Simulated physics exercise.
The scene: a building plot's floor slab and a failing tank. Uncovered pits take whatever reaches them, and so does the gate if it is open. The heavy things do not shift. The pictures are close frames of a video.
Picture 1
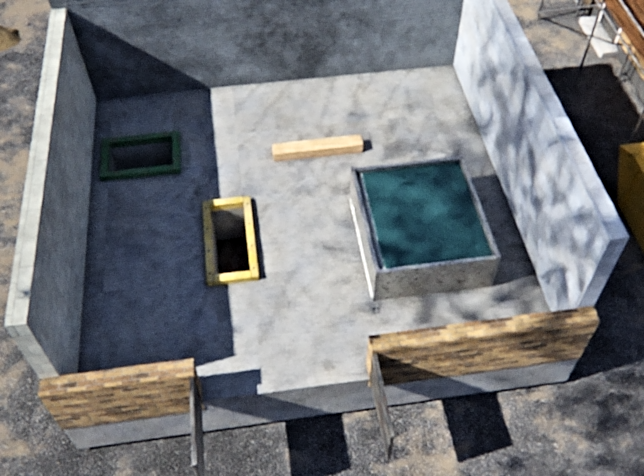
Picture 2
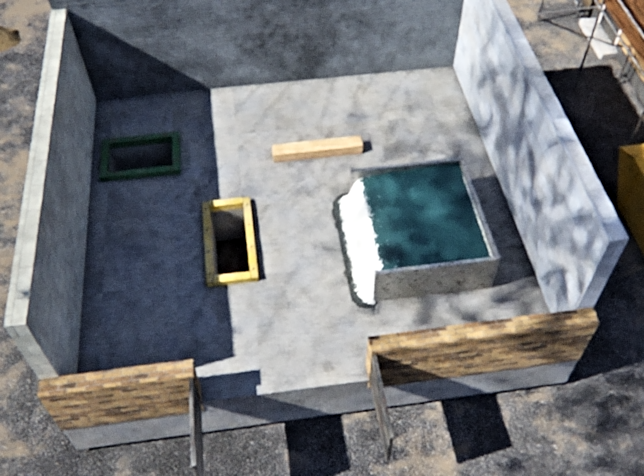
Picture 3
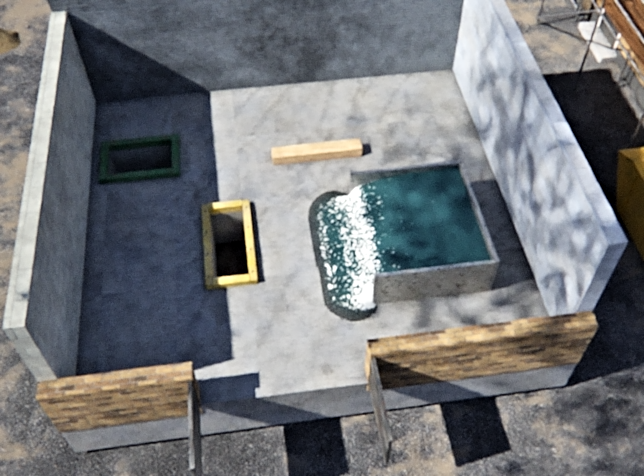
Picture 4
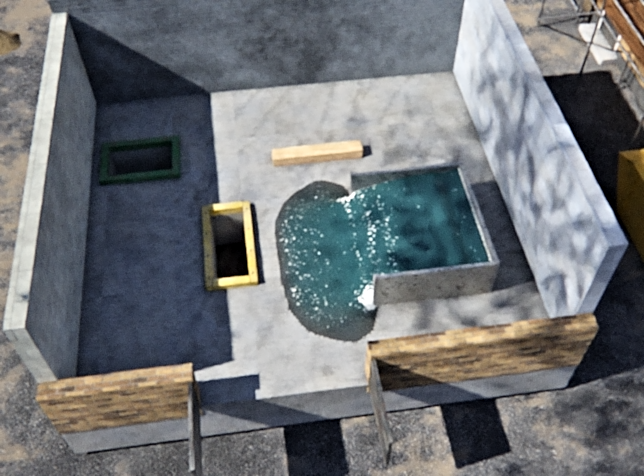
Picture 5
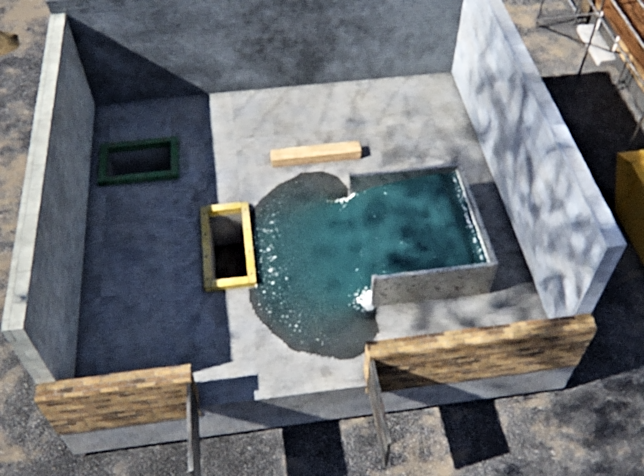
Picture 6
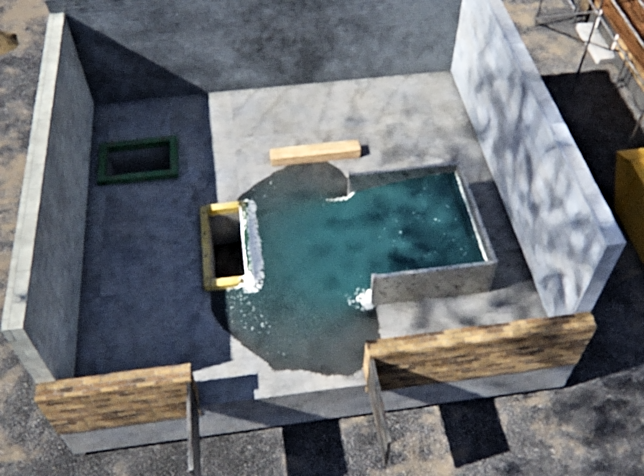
Teal water burst from the left side of a square tank on a walled concrete slab, spreading in a widening pool across the floor until it reached the yellow-framed opening and lapped at its edge.
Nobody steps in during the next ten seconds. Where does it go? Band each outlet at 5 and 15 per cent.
In the end: The gate takes over 15 %; the green pit takes under 5 %; the yellow pit takes over 15 %.
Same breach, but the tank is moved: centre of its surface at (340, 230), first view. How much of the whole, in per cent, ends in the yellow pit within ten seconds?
Roughly, in per cent: Yellow 30.
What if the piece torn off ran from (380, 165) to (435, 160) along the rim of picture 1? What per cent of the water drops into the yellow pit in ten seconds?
In per cent: Yellow 0.
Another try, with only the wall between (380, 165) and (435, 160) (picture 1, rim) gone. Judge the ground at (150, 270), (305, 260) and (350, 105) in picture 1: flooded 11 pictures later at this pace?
One after the other: Dry, dry, wet.
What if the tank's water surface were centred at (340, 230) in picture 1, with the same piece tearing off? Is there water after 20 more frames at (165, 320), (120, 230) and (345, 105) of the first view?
As listed: Flooded, flooded, clear.
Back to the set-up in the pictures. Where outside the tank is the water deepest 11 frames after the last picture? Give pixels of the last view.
Close to (87, 392).
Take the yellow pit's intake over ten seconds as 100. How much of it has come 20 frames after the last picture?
I make it 100 per cent.
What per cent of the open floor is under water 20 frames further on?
Near 50 in a hundred.
A moment on, water covers 30 % of the floor; the gate 1 %, the green pit 0 %, the yellow pit 9 %.
Next, water covers 40 % of the floor; the gate 3 %, the green pit 0 %, the yellow pit 17 %.
Then, water covers 50 % of the floor; the gate 8 %, the green pit 0 %, the yellow pit 21 %.
Later, water covers 70 % of the floor; the gate 16 %, the green pit 1 %, the yellow pit 21 %.
In the end, water covers 90 % of the floor; the gate 23 %, the green pit 1 %, the yellow pit 21 %.
